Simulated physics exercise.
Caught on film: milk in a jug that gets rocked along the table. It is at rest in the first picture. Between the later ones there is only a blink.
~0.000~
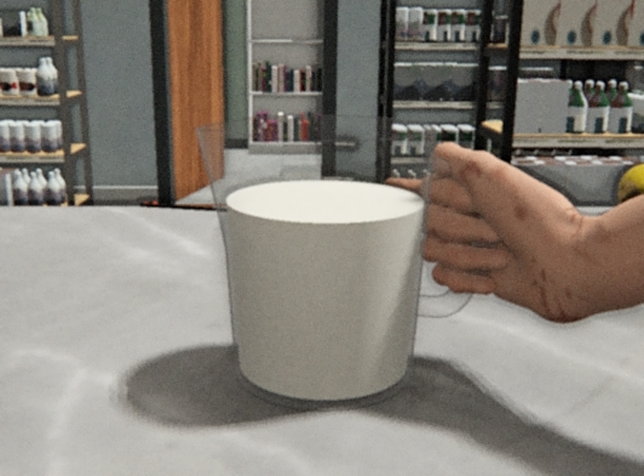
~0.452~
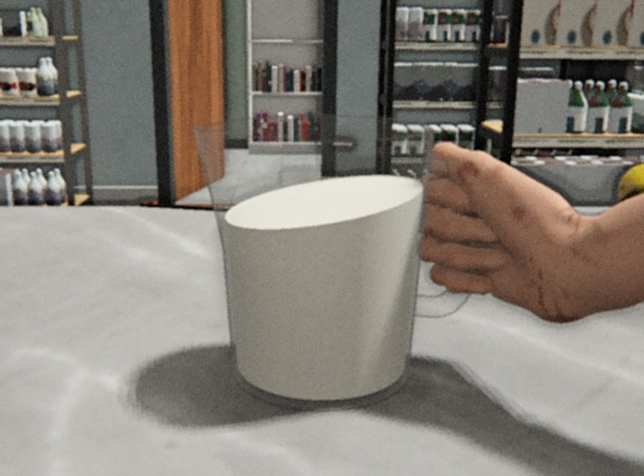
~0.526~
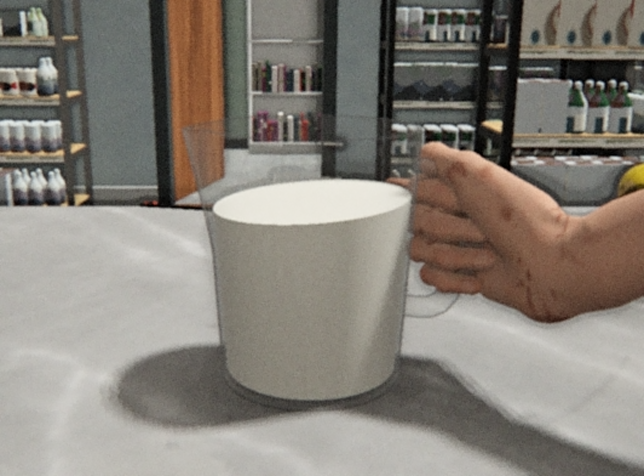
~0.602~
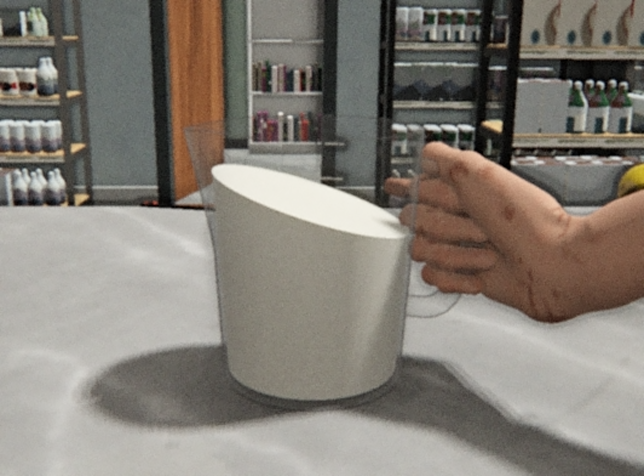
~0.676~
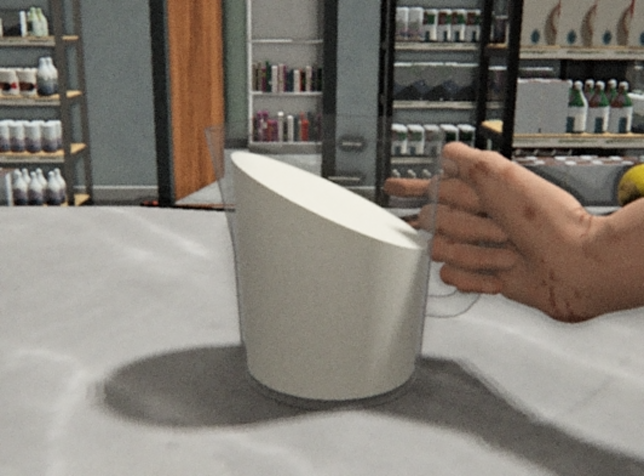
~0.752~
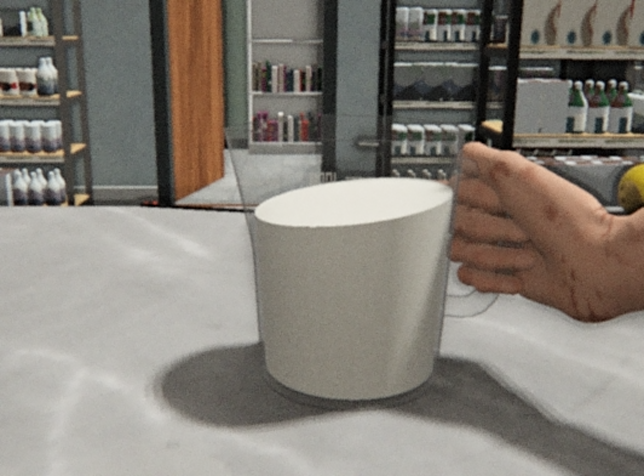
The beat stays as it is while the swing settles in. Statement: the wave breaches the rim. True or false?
True.
After 1.1 s, the highest wave so far goes over the rim.
After 5.2 s, the highest wave so far goes over the rim; some is on the top.
